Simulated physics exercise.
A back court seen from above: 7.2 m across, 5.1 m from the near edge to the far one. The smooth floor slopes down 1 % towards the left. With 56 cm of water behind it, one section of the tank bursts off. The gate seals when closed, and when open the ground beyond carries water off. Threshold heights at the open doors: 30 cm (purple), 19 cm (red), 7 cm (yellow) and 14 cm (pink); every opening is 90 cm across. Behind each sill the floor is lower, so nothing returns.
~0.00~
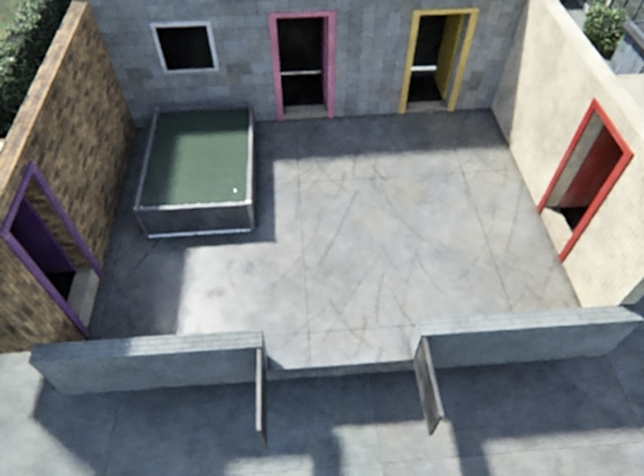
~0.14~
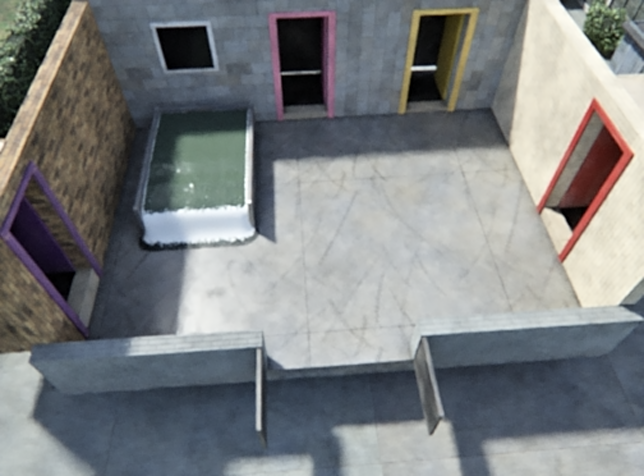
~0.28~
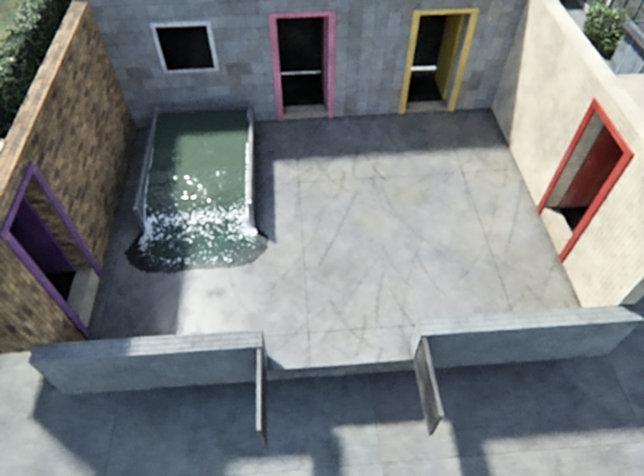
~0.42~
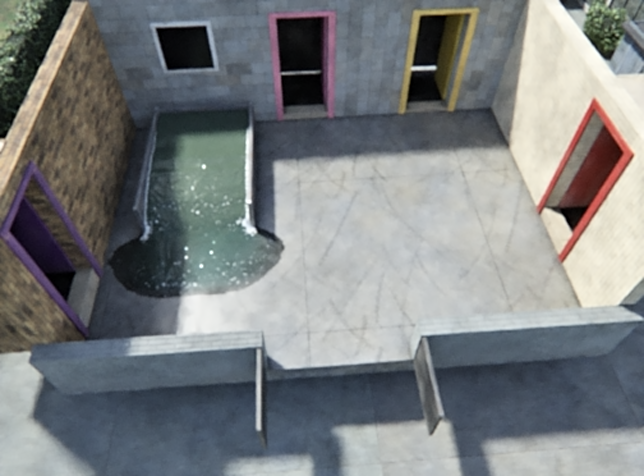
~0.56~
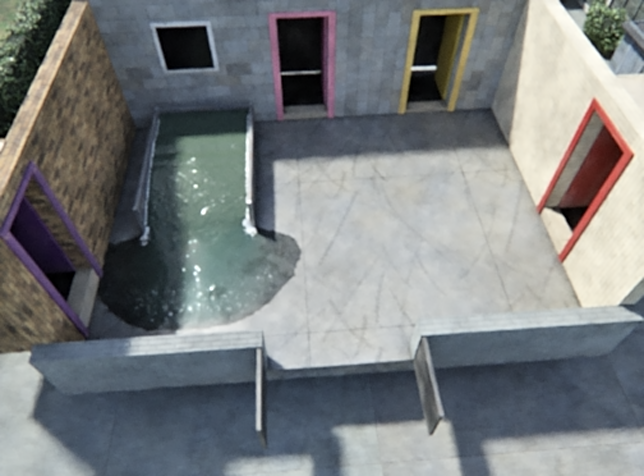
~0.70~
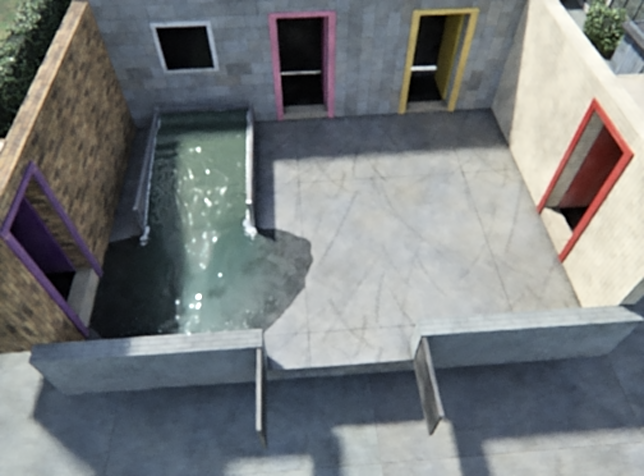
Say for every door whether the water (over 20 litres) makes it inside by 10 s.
The water let in: At the purple door it does not reach the limit; at the red door it does not reach the limit; at the yellow door it keeps below the limit; at the pink door it keeps below the limit.
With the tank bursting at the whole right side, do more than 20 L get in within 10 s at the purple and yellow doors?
Then: Purple under, yellow over.
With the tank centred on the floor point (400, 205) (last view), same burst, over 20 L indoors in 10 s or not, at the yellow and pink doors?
Against that limit: Yellow past it, pink under.
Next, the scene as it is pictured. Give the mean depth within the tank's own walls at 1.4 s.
Roughly 34 cm on average.
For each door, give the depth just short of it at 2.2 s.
Depths in cm: Purple 27, red 0, yellow 0, pink 0.
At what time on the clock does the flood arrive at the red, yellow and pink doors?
Red 4.5 s, yellow 7.5 s, pink 6.0 s.
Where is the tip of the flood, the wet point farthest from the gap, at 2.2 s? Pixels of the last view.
At about (391, 344).
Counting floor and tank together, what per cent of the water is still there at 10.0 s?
Some 80 per cent remains.
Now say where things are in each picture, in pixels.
The first picture shows the tank at (200, 155) is whole and still, 56 cm deep.
In the second picture, water pours out at (199, 224) and has run 0.9 m, to (143, 238); typically 7 cm deep outside, 56 cm at the tank's back.
In the third picture, the front is at (133, 253), 1.1 m from the gap at (199, 225); 1.3 m2 of floor is under water; 56 cm left at the back of the tank.
In the fourth picture, the front is at (127, 281), 1.4 m from the gap at (199, 225); 2.5 m2 of floor is under water; 56 cm left at the back of the tank.
In the fifth picture, water pours out at (199, 225) and has run 1.8 m, to (132, 318); typically 6 cm deep outside, 56 cm at the tank's back.
In the sixth picture, water pours out at (199, 225) and has run 2.3 m, to a hidden place; typically 5 cm deep outside, 55 cm at the tank's back.
After 1.4 s water covers 25 % of the floor and is deepest (40 cm) near (79, 368); purple door 14 cm at the sill, 0 L in, red door not reached, yellow door not reached, pink door not reached.
After 2.2 s water covers 25 % of the floor and is deepest (40 cm) near (92, 367); purple door 27 cm at the sill, 0 L in, red door not reached, yellow door not reached, pink door not reached.
After 3.5 s water covers 35 % of the floor and is deepest (26 cm) near (79, 368); purple door 24 cm at the sill, 2 L in, red door not reached, yellow door not reached, pink door not reached.
After 6.0 s water covers 75 % of the floor and is deepest (21 cm) near (131, 154); purple door 12 cm at the sill, 2 L in, red door 10 cm at the sill, 0 L in, yellow door not reached, pink door 3 cm at the sill, 0 L in.
After 10.0 s water covers 90 % of the floor and is deepest (11 cm) near (126, 174); purple door 9 cm at the sill, 2 L in, red door 4 cm at the sill, 0 L in, yellow door 8 cm at the sill, 5 L in, pink door 2 cm at the sill, 0 L in.
